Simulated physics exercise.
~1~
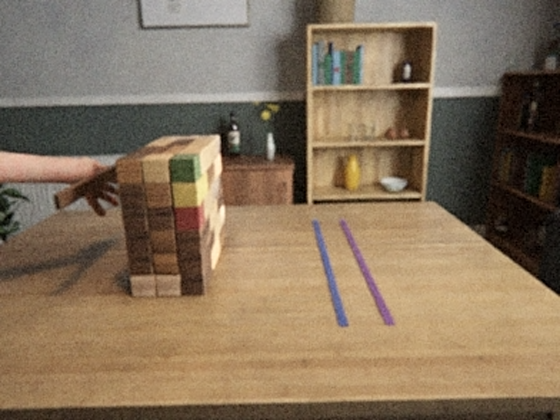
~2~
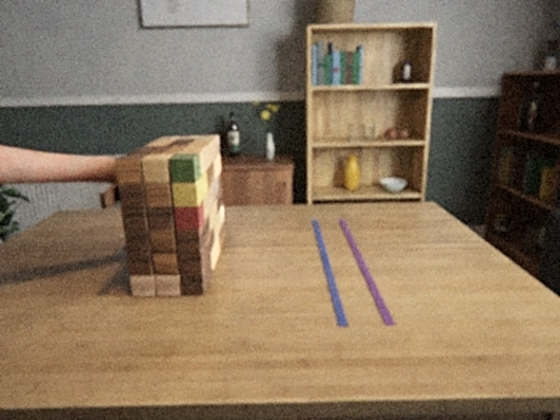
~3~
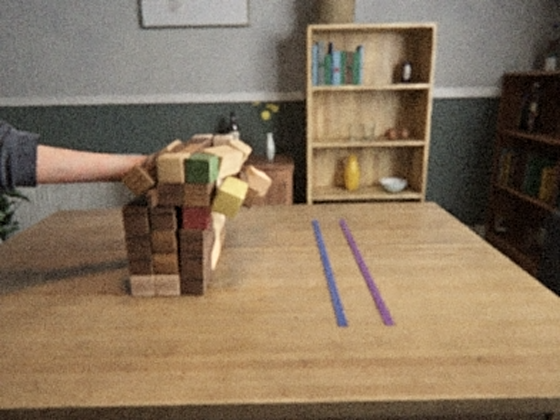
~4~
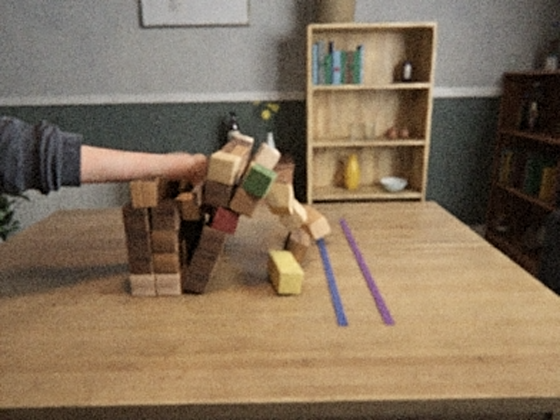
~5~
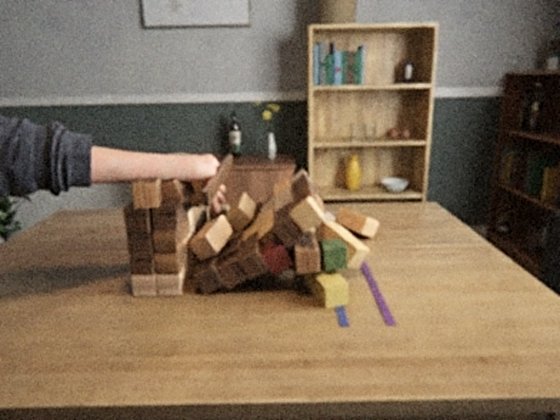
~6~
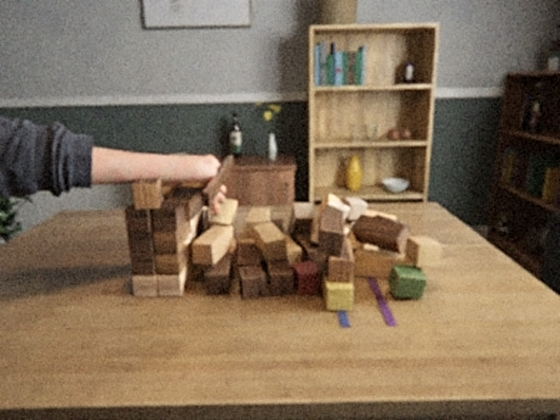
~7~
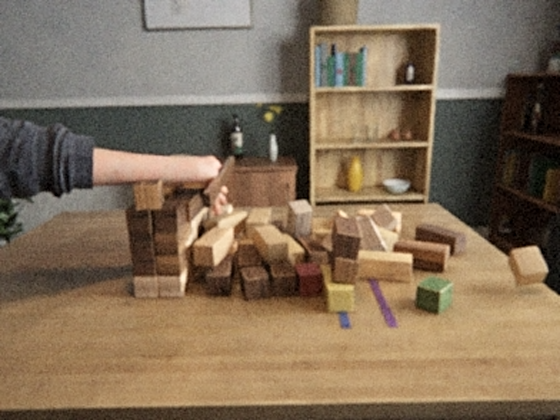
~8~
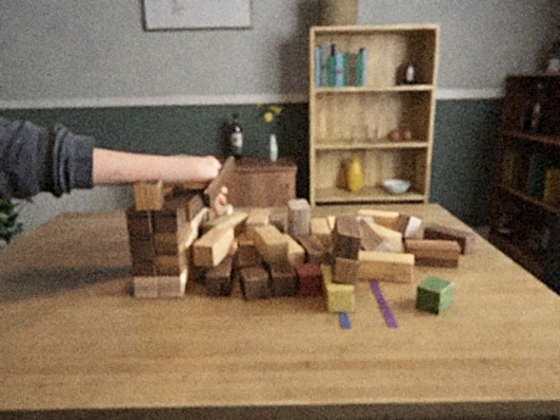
A hand holding a wooden batten pushes from the left against a tall stack of loose toy blocks on a wooden table, seen from the front in a room with shelves behind. Most blocks are brown or tan, with green, yellow and red ones near the right corner, and a blue and a purple line lie farther right. The upper part shifts right and leans, and the yellow block drops first. The rest pours down as the hand stops. Blocks scatter over the lines, one tumbling off at the right. The left columns stand, red rests short of the blue line, and green lies beyond both.
